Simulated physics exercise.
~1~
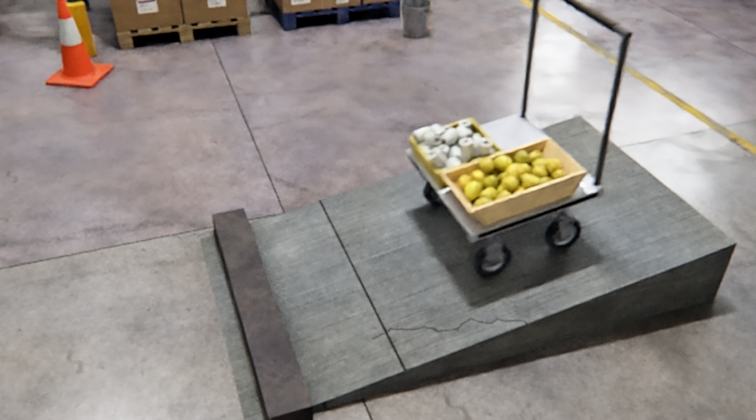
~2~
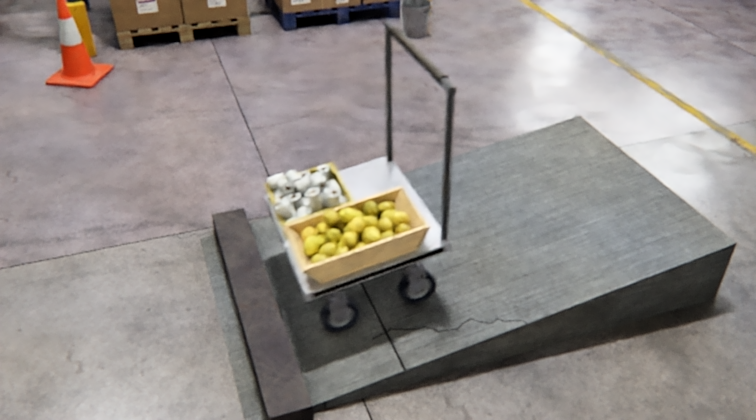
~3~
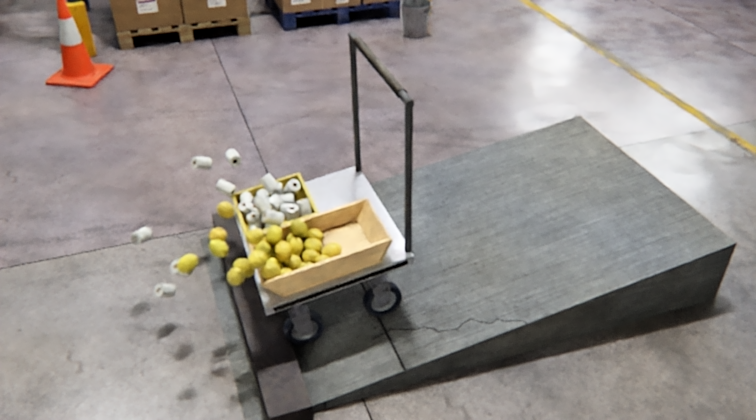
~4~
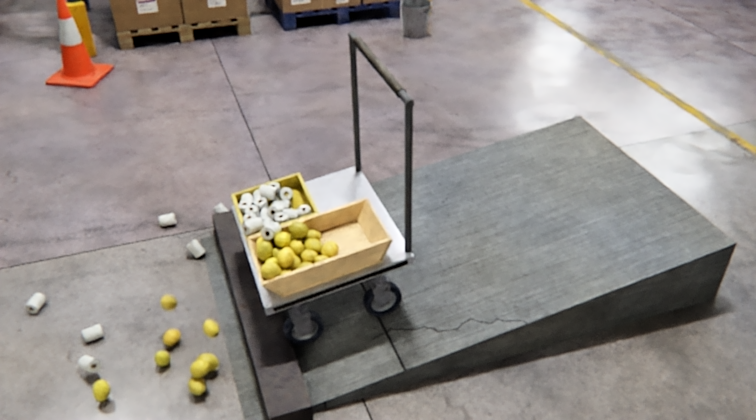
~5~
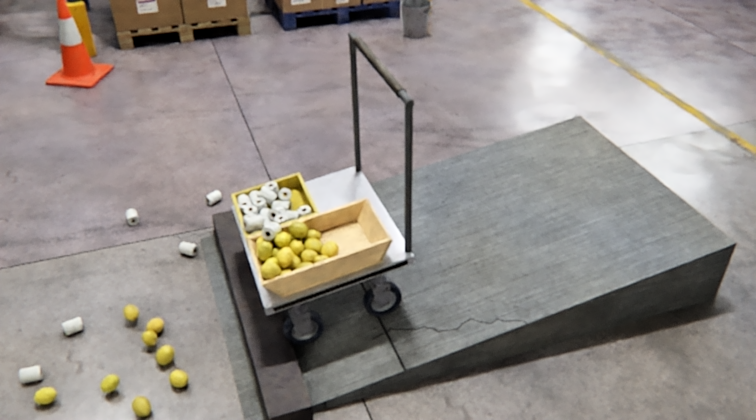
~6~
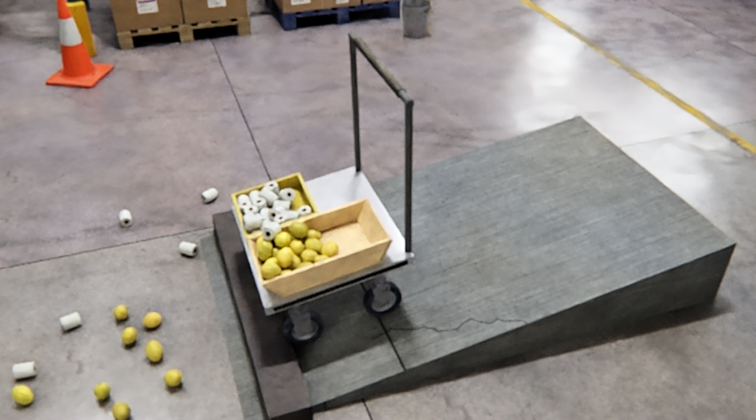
On a warehouse floor, a flat stock cart with a tall handle rolls down a low grey ramp toward the left, carrying a wooden container of lemons and a yellow container of white paper rolls. At the foot of the ramp it meets a dark beam and stops. Both containers stay in place on the deck, but lemons and rolls fly out over the beam. They drop to the concrete, scatter and roll farther left. Finally, the cart stands still against the beam, both containers still partly filled, with the spilled pieces spread across the floor.
